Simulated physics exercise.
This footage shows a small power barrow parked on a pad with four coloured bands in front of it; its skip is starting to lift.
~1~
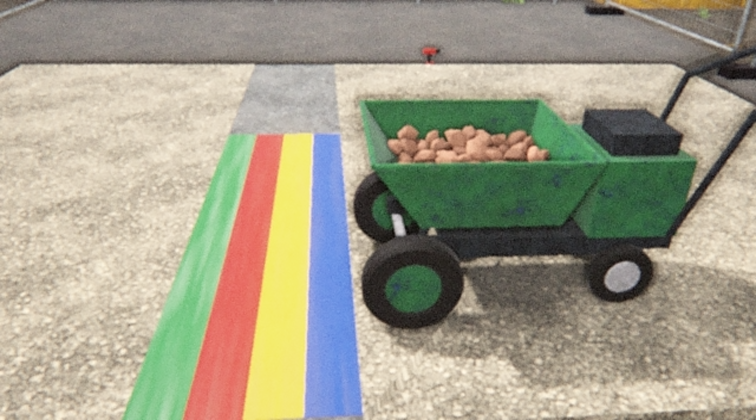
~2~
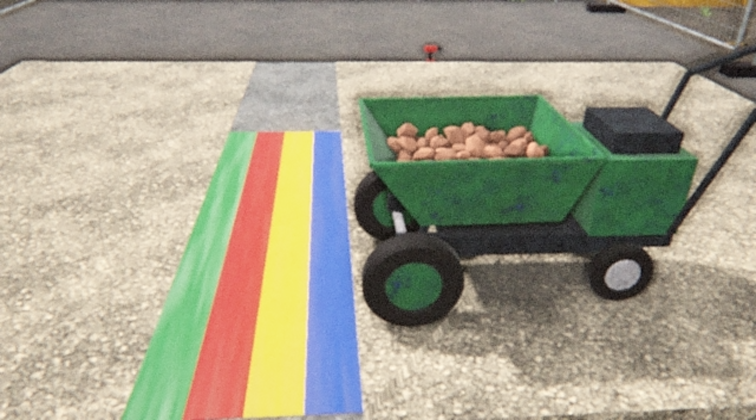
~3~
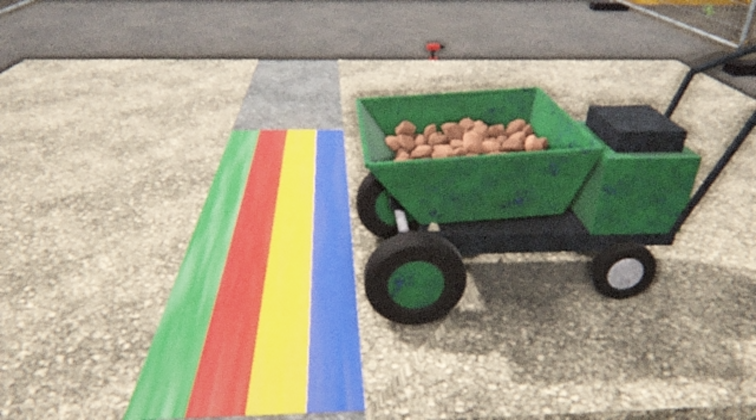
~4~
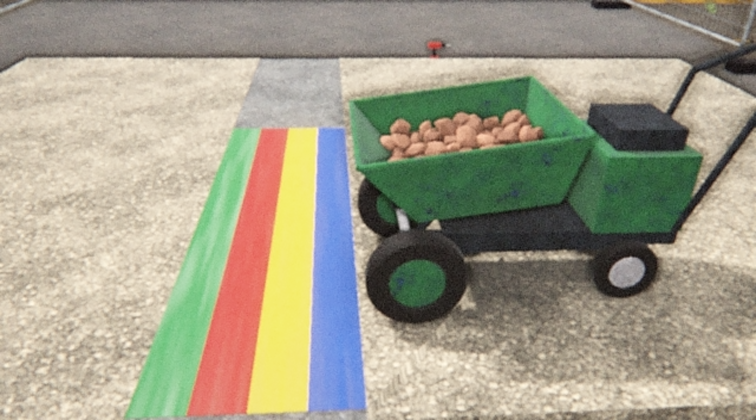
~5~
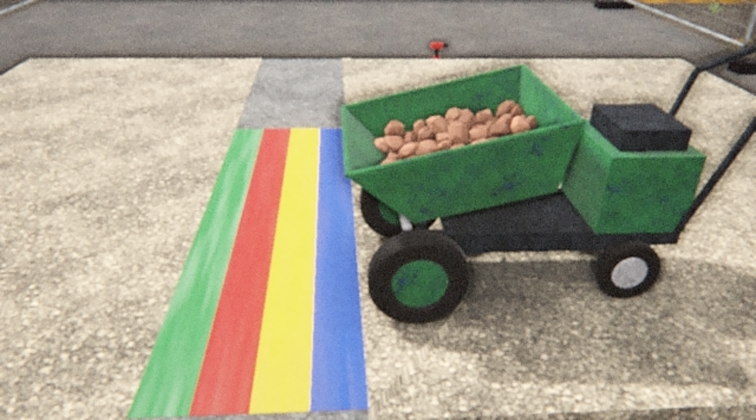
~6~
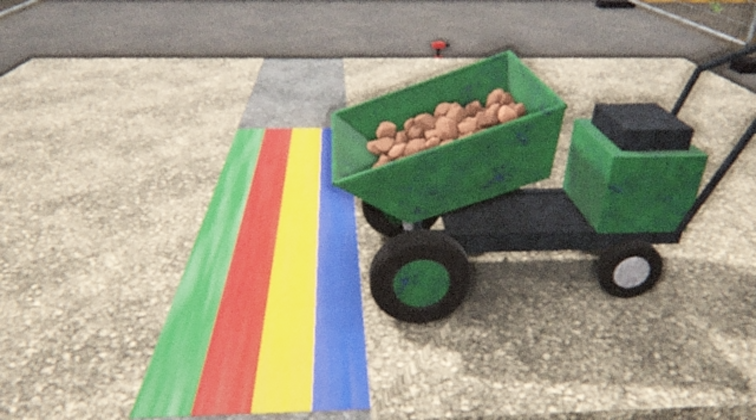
On a pale gravelly pad beside green, red, yellow and blue bands, a green power barrow loaded with brown rubble stands still while its skip tilts gradually toward the left, the rear rising and the lumps staying inside.
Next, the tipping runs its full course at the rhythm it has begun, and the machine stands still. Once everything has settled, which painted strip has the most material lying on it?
Most of it lies on the red strip.
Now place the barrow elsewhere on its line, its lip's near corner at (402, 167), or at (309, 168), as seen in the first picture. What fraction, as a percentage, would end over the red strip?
You'd get 30 in a hundred the first time and 10 in a hundred the second.
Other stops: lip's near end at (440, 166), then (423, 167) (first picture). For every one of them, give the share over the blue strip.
Some 20 % then some 10 %.
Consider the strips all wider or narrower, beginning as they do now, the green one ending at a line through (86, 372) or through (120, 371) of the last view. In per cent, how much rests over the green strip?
10 and 20 percent, roughly.
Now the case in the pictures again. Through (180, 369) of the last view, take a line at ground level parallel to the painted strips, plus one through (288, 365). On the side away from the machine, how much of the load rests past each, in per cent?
Around 20 per cent for the first, around 80 per cent for the second.
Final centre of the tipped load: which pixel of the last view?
The centre ends up roughly at (238, 275).
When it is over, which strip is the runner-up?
Green.
Soon after the last picture, skip tipped steeply; all in the skip.
A little later, skip tipped right over; about two thirds in the skip; a small part over the yellow strip; about a quarter over the red strip; a stray few over the green strip.
Later still, skip tipped right over; about a quarter in the skip; a small part over the yellow strip; about a third over the red strip; about a quarter over the green strip; a small part off the paint.
At rest, skip tipped right over; about a quarter in the skip; a stray few over the blue strip; a small part over the yellow strip; about a third over the red strip; about a quarter over the green strip; a small part off the paint.
